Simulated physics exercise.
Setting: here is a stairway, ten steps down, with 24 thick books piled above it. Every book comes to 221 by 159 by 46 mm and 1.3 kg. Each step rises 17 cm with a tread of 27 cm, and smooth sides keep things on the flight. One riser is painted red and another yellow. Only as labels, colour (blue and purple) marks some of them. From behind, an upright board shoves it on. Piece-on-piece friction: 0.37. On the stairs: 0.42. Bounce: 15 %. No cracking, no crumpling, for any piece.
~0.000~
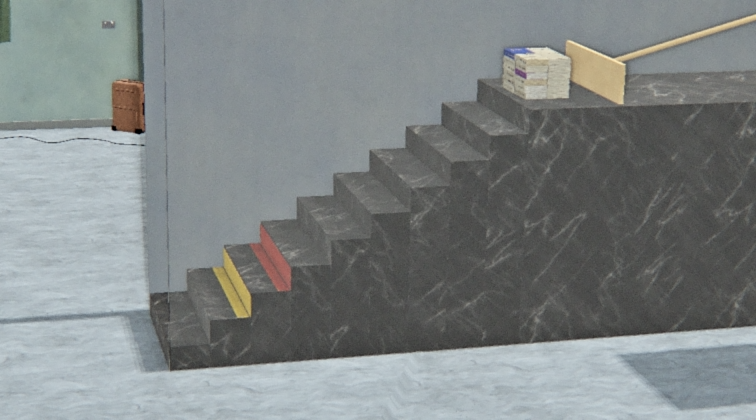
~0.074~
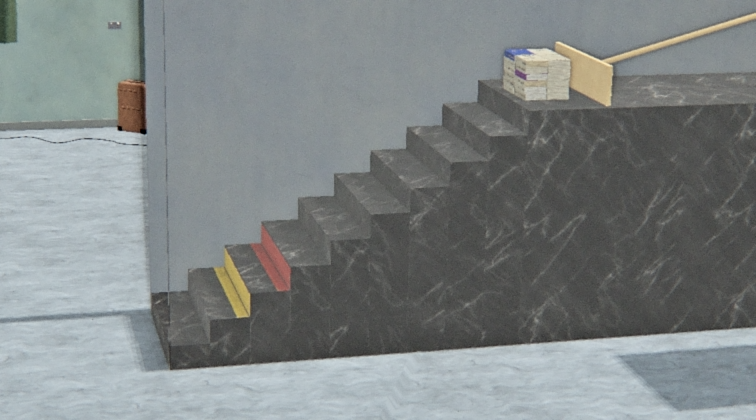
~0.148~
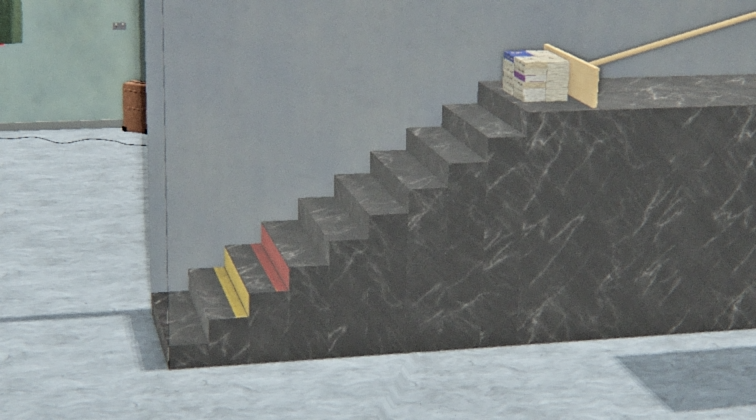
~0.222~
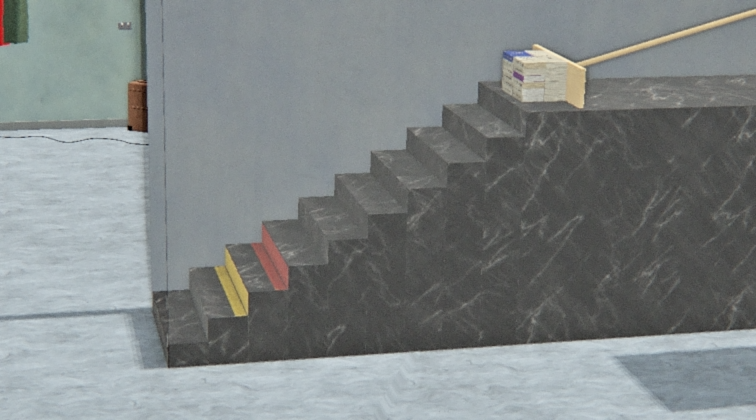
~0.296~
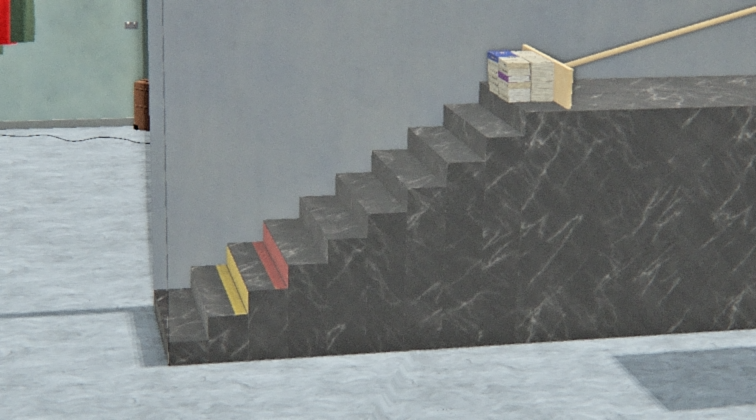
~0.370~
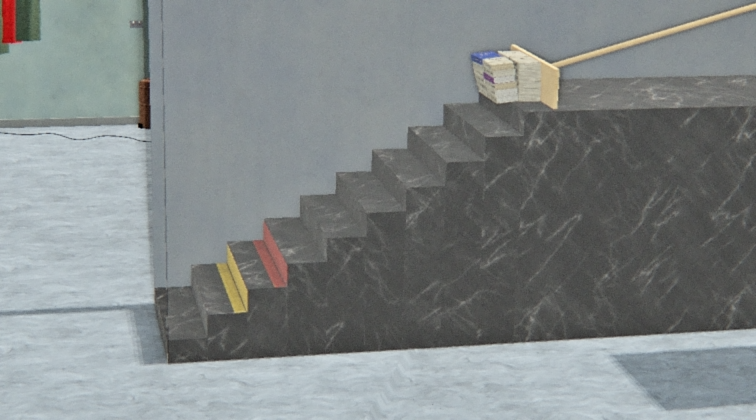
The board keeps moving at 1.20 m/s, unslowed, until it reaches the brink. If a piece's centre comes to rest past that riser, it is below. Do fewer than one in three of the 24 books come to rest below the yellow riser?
I'd say the portion stops short of a third.
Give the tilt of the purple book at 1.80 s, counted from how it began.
Something like 180°, more or less.
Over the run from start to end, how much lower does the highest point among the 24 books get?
I'd put it at around 40 cm.
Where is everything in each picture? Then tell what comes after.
In the first frame (pixels give the middle of a visible side; the camera moves round a little), board (623, 73) 66 cm from the edge; red riser, near end, (281, 286); yellow riser, near end, (241, 312); purple book (537, 76); blue book (520, 51); none has stirred.
In the second frame, board (610, 74) 57 cm from the edge; purple book (537, 77).
In the third frame, board (597, 76) 48 cm from the edge; purple book (536, 79).
In the fourth frame, board (583, 77) 39 cm from the edge; purple book (534, 79) 6 mm from its place; movement in 16 of them.
In the fifth frame, board (571, 77) 31 cm from the edge; blue book (503, 54) 13 cm from its place; purple book (519, 79) 12 cm from its place; movement in 24 of them.
In the sixth frame, board (557, 77) 22 cm from the edge; red riser, near end, (278, 282); yellow riser, near end, (238, 308); blue book (487, 55) 5° from how it stood; purple book (505, 80) 5° from how it stood; movement in 24 of them.
After 0.54 s, none of the 24 books below the yellow riser, 24 disturbed; blue book 33° from how it stood, 17 cm lower; purple book 28° from how it stood, 16 cm lower.
After 0.92 s, none of the 24 books below the yellow riser, 24 disturbed; purple book on its side; blue book on its side.
After 1.80 s, 3 of the 24 books below the yellow riser; purple book upside down; blue book 1.39 m lower.
In the end (5.1 s), 4 of the 24 books below the yellow riser; purple book upside down; blue book 1.39 m lower. That is 17 per cent. From the last view, middles, purple book near (373, 197), blue book near (255, 266).
